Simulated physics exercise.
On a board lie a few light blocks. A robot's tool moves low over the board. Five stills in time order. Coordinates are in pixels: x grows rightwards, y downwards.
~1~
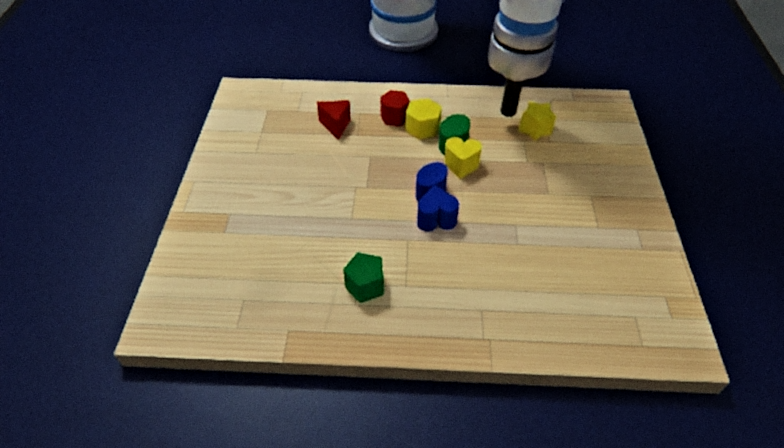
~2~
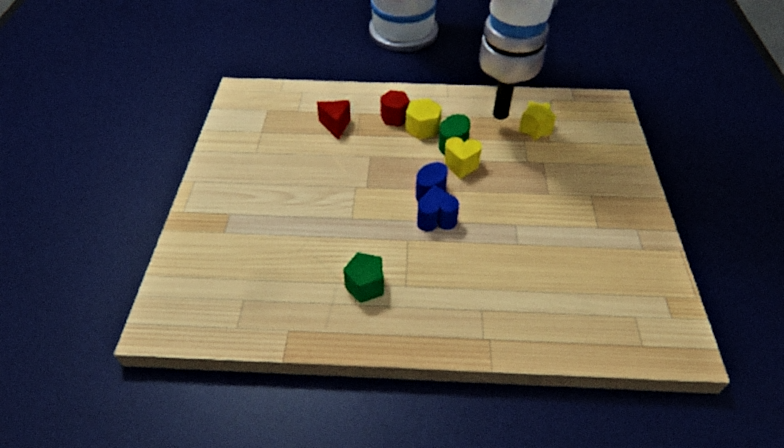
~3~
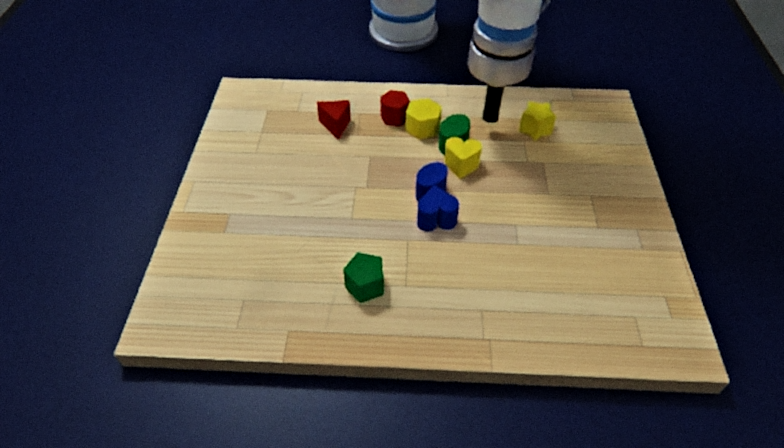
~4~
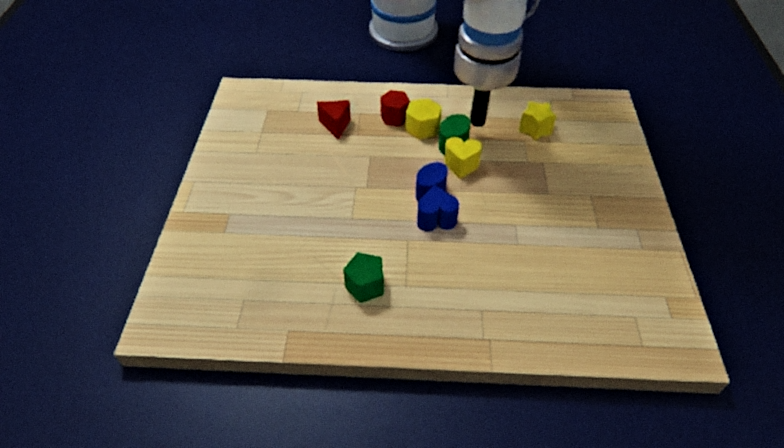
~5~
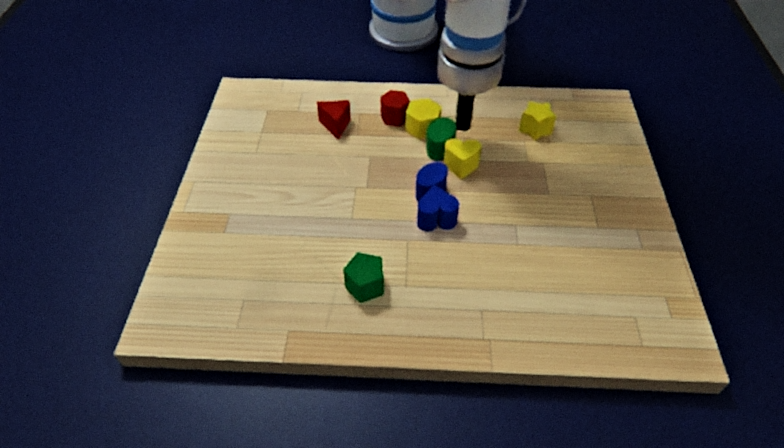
At the start, a robot's dark tool is near a yellow block at the upper right of a wooden board scattered with red, yellow, green and blue blocks. The tool glides left through open space, then nudges the green block slightly left, while the yellow heart beside it shifts a little.
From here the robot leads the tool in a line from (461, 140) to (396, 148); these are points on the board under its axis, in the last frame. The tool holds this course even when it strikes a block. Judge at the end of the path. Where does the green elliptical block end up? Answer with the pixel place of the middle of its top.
Around (402, 145).
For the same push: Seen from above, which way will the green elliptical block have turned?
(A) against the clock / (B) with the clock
That would be A.
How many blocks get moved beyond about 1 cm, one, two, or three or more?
Blocks that move over 1 cm: One.
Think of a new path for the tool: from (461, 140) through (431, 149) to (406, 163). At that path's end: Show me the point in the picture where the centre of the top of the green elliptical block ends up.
In the picture, it is at (391, 158).
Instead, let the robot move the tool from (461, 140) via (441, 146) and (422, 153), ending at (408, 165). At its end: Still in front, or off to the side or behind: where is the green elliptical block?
By then it is in front of the tool.
What follows on the original path. Halfway along, tool at (429, 131); green elliptical block at (417, 139), turned 40° anticlockwise.
At the end, tool at (396, 135); yellow hexagon unmoved; green elliptical block at (402, 145), turned 105° anticlockwise.
